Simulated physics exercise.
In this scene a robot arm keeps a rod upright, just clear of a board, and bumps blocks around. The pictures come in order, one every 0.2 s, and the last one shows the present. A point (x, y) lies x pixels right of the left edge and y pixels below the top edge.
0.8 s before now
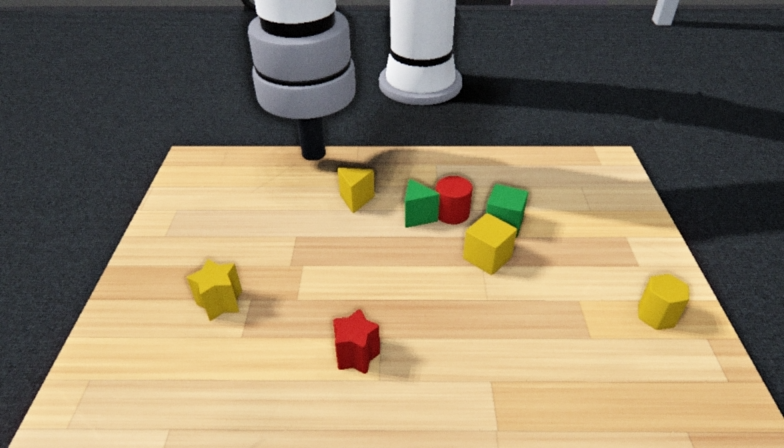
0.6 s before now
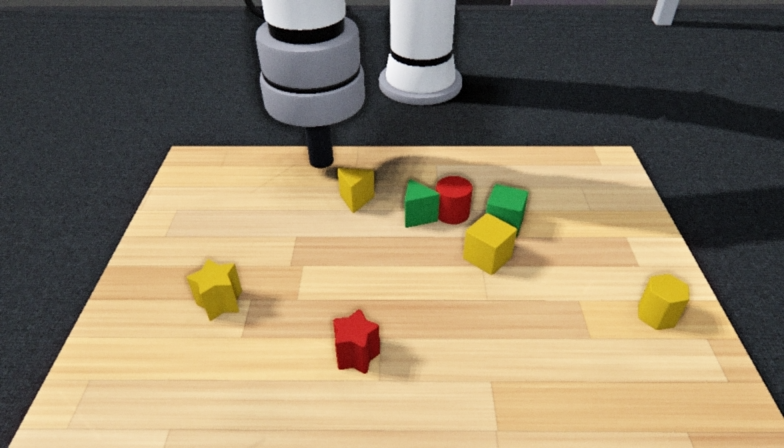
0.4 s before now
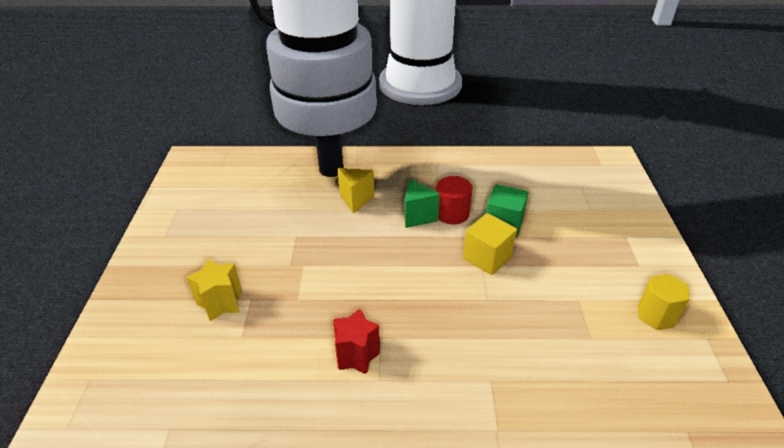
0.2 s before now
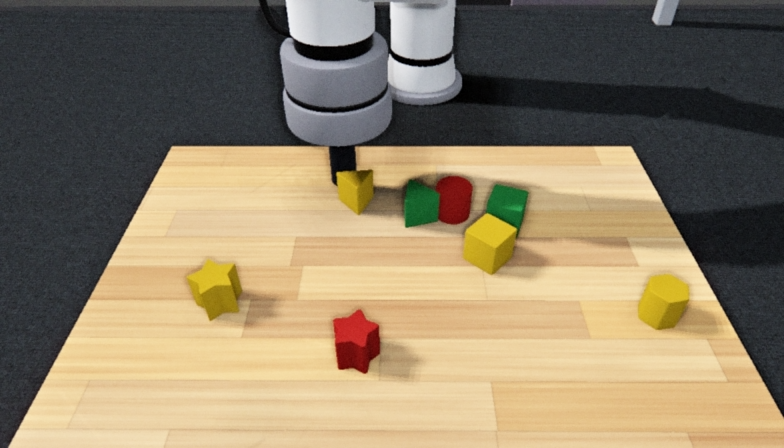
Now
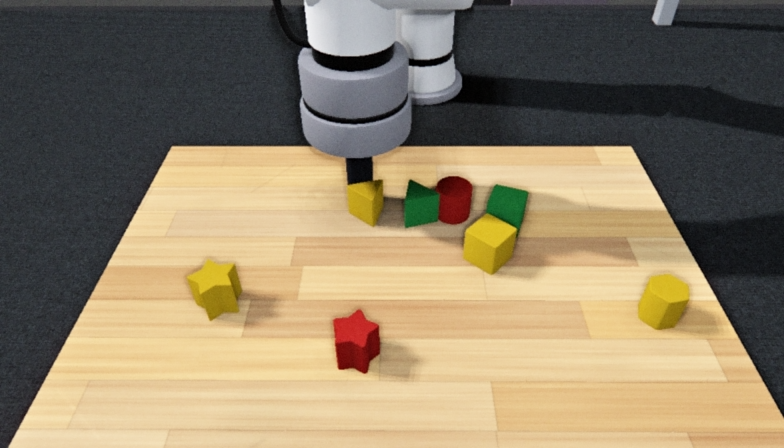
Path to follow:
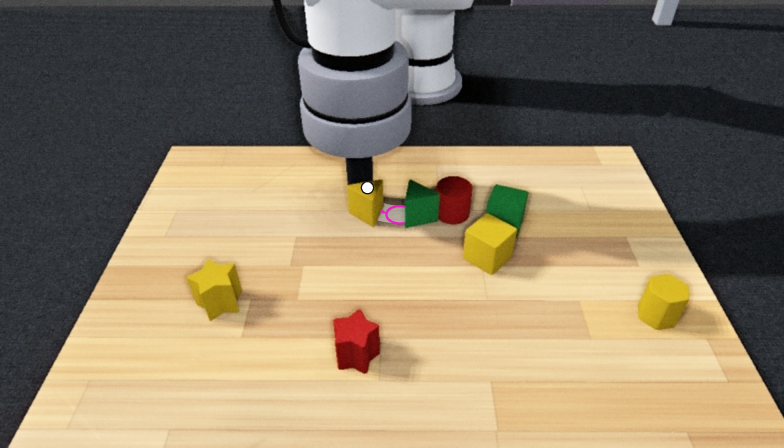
A light wooden board on a dark surface is seen from above at an angle by a still camera. A grey and white robot arm with a black rod is at the back, near a yellow triangular block, with green, red and yellow blocks to its right and yellow and red stars nearer the front. The rod moves right and forward, then nudges the triangular block slightly the same way.
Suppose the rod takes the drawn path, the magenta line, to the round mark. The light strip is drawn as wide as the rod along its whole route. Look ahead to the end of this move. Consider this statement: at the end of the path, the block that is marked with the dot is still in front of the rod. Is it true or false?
It is false.
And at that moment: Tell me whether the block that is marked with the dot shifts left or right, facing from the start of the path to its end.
Right-hand side.
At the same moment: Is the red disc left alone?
Short answer: Yes.
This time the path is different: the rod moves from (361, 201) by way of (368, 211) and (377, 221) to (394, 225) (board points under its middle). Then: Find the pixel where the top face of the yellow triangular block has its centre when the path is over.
When the path ends, it will be at (391, 214).
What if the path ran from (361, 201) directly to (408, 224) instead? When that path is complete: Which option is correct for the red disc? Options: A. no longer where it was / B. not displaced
Choice B: Not displaced.
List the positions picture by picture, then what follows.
The first frame shows tip of the rod (314, 154), middles of tops, yellow triangular block (354, 174), green triangular block (418, 191), red disc (455, 186).
The second frame shows rod (322, 162), nothing pushed.
The third frame shows rod (332, 170), nothing pushed.
The fourth frame shows rod (345, 180), yellow triangular block (356, 176).
The fifth frame shows rod (361, 191), yellow triangular block (367, 188), green triangular block (418, 191), red disc (455, 186).
The line goes from (361, 201) over (371, 208) and (385, 213) to (400, 215); the dot is on the yellow triangular block.
The first path, step by step. Halfway along, rod (378, 201); yellow triangular block (380, 200), turned 20° clockwise.
At the end, rod (400, 205); yellow triangular block (382, 202), turned 30° clockwise; green triangular block (425, 192); red disc unmoved.
